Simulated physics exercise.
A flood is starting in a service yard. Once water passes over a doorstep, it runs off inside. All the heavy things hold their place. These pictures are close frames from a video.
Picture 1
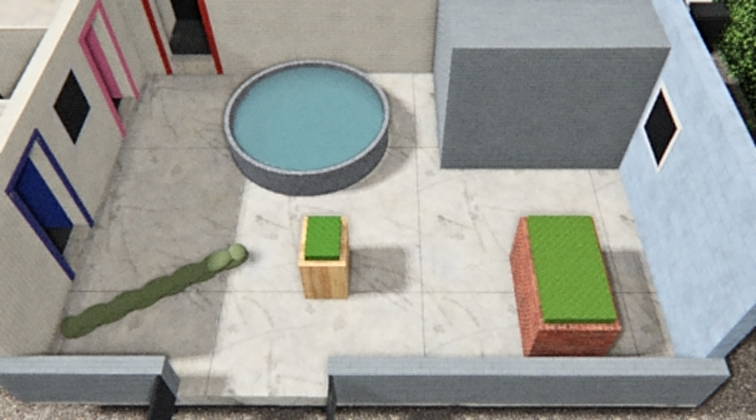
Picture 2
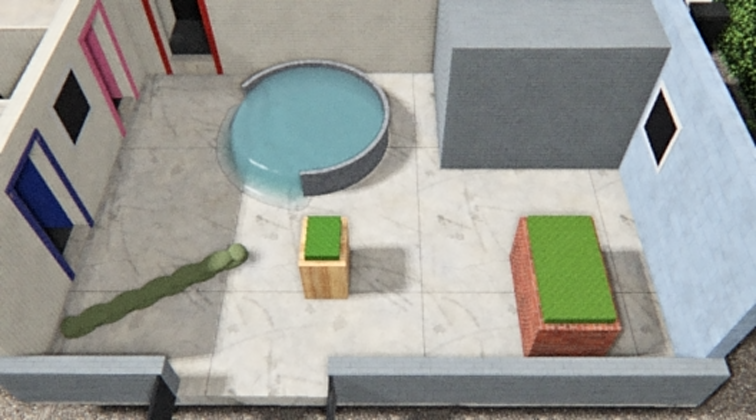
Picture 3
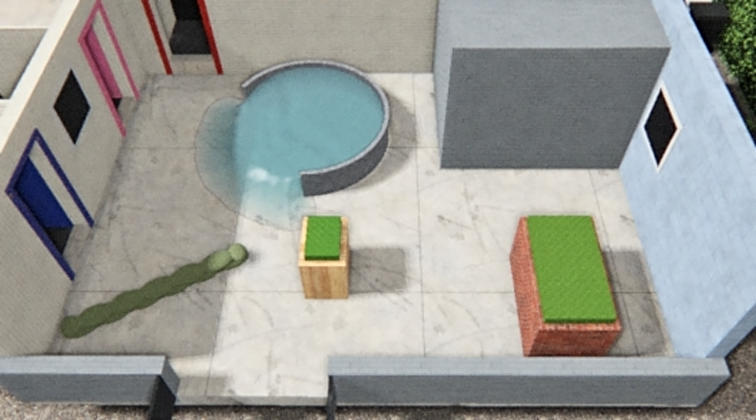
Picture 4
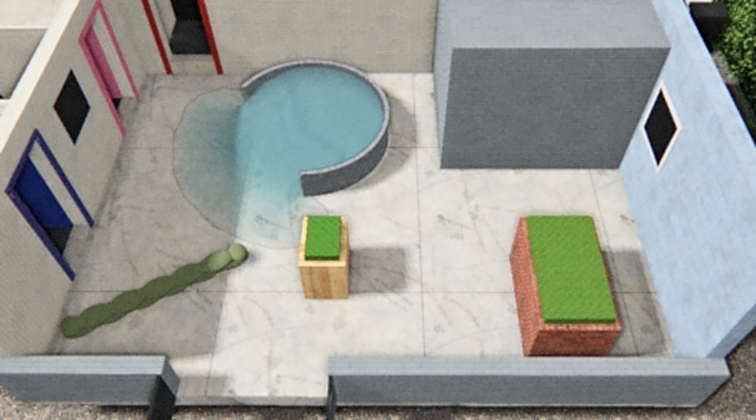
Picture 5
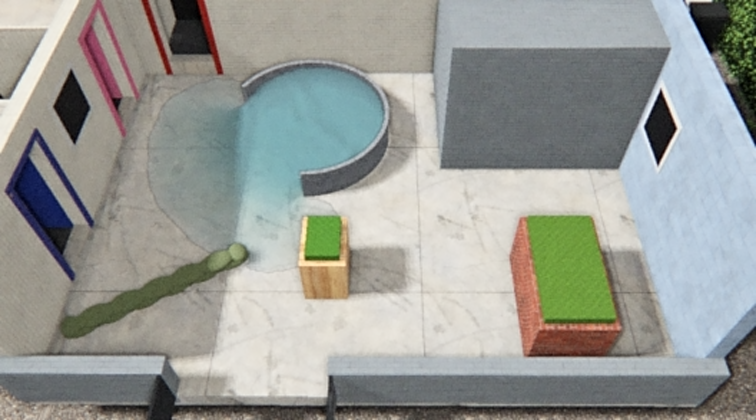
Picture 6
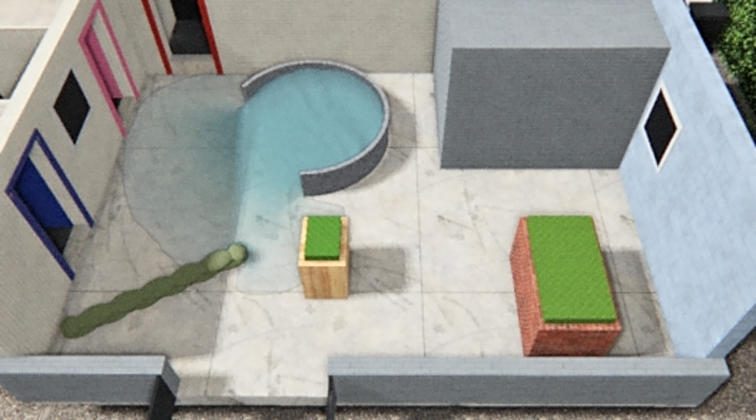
A round pool's wall opened on its left and front side, and water poured out, spreading across the pale paved yard toward the left wall, past a long green hedge and a wooden planter.
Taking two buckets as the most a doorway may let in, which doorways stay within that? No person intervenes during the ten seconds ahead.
Result: The blue door will go over two buckets; the pink door will go over two buckets; the red door will keep to two buckets.
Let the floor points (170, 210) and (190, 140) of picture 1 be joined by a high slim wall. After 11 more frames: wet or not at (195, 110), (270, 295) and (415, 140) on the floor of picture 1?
Soaked, soaked, untouched.
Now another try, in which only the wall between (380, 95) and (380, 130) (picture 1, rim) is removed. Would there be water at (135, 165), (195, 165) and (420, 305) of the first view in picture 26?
The three spots, in order, are spared, spared and inundated.
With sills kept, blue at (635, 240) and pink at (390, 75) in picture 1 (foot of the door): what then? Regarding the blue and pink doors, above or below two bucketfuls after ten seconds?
So the blue one ends up below and the pink one ends up below.
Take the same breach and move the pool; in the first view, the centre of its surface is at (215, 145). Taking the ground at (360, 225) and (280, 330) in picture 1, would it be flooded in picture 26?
The first spot is untouched and the second is swamped.
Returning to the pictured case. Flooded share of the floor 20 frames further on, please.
About 45 in a hundred.
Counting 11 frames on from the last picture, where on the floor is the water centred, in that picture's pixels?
My pick is pixel (229, 172).
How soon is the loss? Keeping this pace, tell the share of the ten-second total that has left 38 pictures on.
Near 90 in a hundred.
A moment on, water covers 35 % of the floor; the blue door wet at the sill, nothing in, the pink door over two buckets in, the red door wet at the sill, nothing in.
Next, water covers 40 % of the floor; the blue door under two buckets in, the pink door over two buckets in, the red door wet at the sill, nothing in.
Then, water covers 45 % of the floor; the blue door far over two buckets in, the pink door far over two buckets in, the red door wet at the sill, nothing in.
Later, water covers 60 % of the floor; the blue door far over two buckets in, the pink door far over two buckets in, the red door wet at the sill, nothing in.
In the end, water covers 85 % of the floor; the blue door far over two buckets in, the pink door far over two buckets in, the red door wet at the sill, nothing in.
